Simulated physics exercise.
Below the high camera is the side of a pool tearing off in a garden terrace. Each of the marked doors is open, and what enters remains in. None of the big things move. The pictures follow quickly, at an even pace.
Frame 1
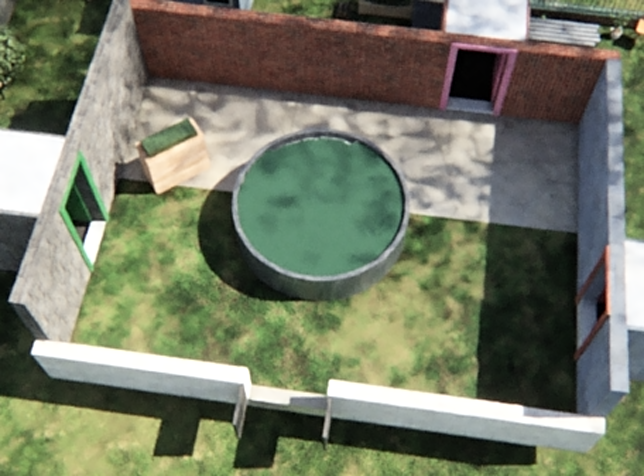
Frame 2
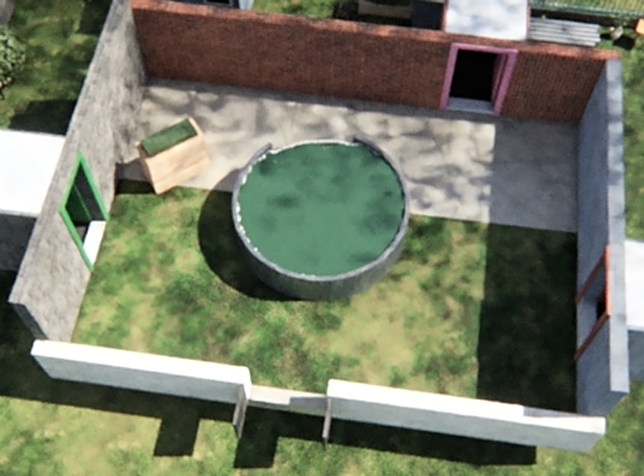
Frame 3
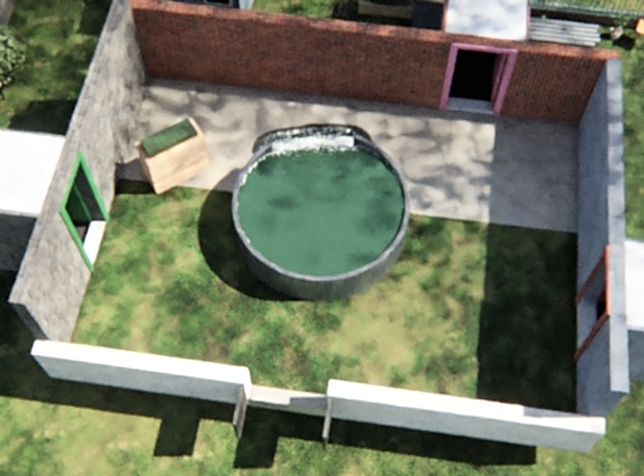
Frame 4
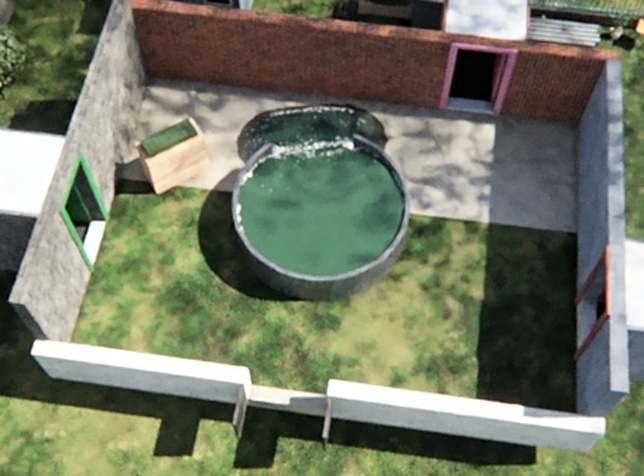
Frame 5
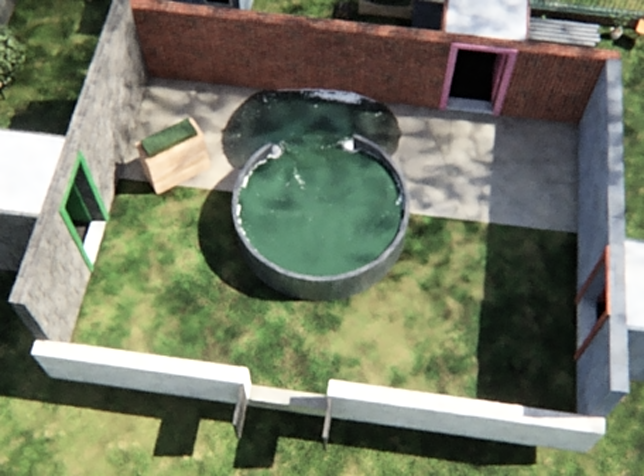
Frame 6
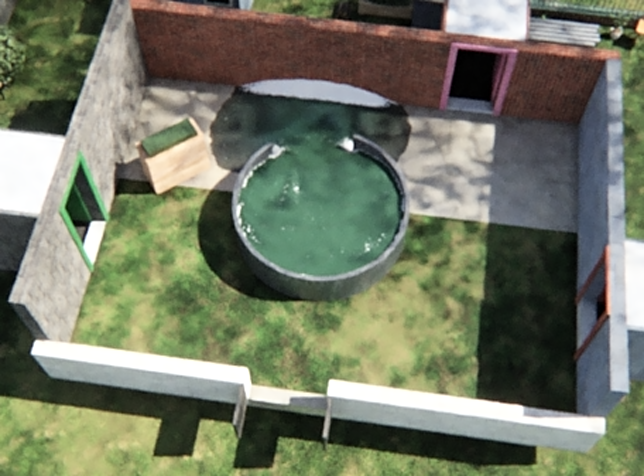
Green water in a round pool broke through a gap in the far rim, then poured out over the paving and spread to the brick wall behind as the pool's surface grew choppy.
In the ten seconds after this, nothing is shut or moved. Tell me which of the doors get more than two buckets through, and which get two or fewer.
My prediction: The red door gets two buckets or fewer, the pink door gets two buckets or fewer, the green door gets over two buckets.
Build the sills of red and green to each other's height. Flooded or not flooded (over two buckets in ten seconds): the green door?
After the swap the green one remains below the line.
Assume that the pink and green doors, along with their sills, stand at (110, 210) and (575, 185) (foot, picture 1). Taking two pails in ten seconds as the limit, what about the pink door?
Pink door: It tops the limit.
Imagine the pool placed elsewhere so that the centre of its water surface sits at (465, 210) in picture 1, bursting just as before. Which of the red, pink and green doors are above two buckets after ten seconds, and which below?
Red: Falls short; pink: Exceeds it; green: Exceeds it.
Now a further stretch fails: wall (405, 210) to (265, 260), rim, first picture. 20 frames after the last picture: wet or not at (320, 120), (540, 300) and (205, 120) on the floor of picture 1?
Taking the three spots as listed, they end up spared, inundated and spared.
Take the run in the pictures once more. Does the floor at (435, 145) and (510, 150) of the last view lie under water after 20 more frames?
Taking them as listed, I'd call them soaked and soaked.
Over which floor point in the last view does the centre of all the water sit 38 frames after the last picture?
Close to (298, 197), I reckon.
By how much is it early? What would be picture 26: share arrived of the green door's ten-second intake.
My figure is 10 in a hundred.
A moment on, water covers 20 % of the floor; the red door not reached, the pink door wet at the sill, nothing in, the green door not reached.
Next, water covers 30 % of the floor; the red door not reached, the pink door wet at the sill, nothing in, the green door not reached.
Then, water covers 50 % of the floor; the red door not reached, the pink door wet at the sill, nothing in, the green door under two buckets in.
Later, water covers 85 % of the floor; the red door wet at the sill, nothing in, the pink door wet at the sill, nothing in, the green door over two buckets in.
In the end, water covers 100 % of the floor; the red door wet at the sill, nothing in, the pink door wet at the sill, nothing in, the green door over two buckets in.
